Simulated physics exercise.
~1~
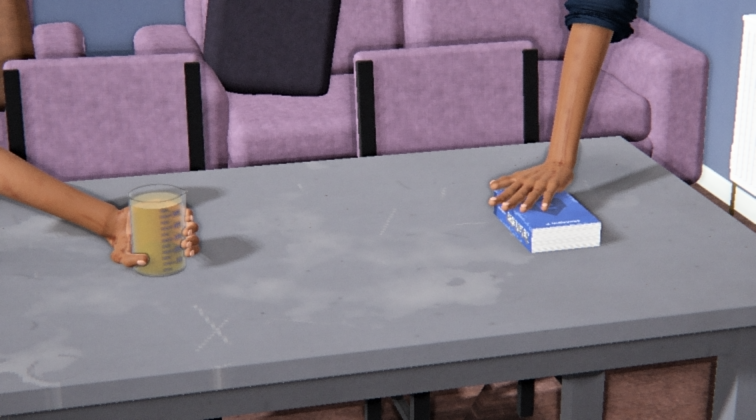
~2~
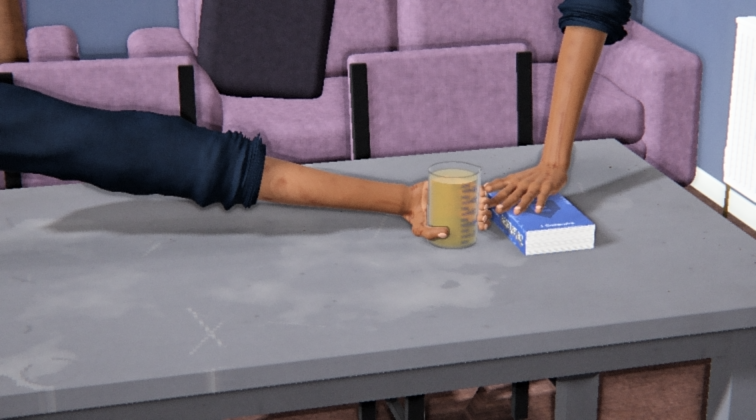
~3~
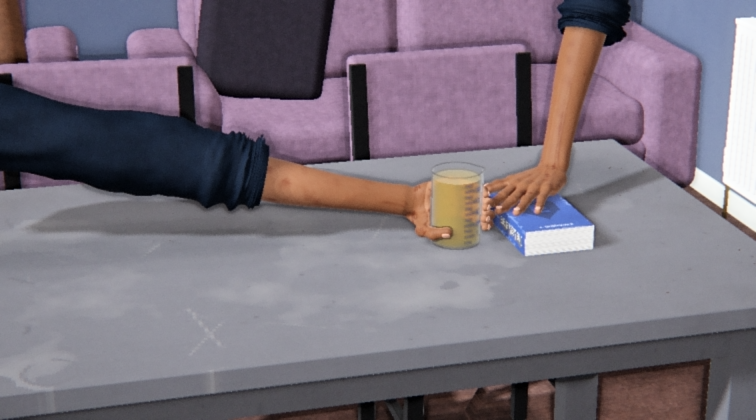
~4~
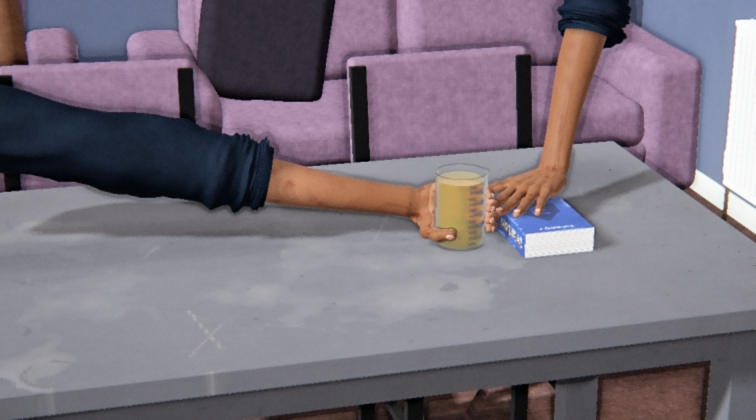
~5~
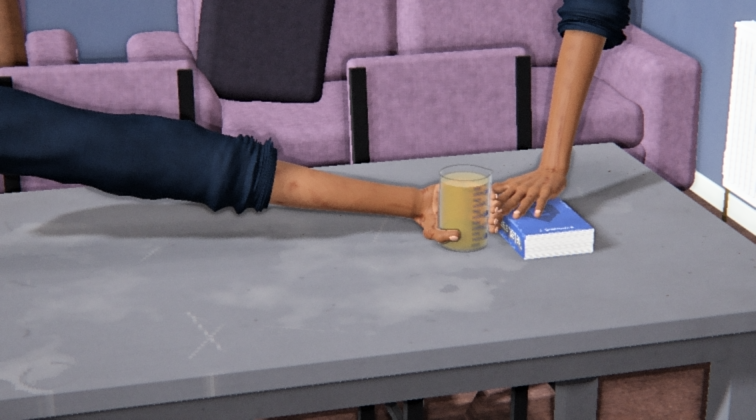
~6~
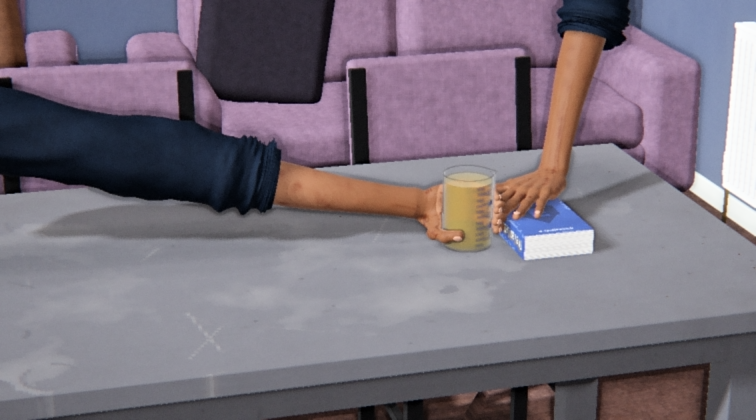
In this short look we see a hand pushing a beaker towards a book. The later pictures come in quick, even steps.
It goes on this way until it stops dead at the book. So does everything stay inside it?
Yes, nothing escapes.
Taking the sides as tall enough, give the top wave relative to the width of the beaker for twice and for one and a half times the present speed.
You'd get a wave of 15 per cent in the first case and 10 per cent in the second.
Shortly, the beaker meets the book.
Then, the apple juice surges up the wall; the wave climbs under half way to the rim.
At the finish, the beaker stands at the book; none is lost.
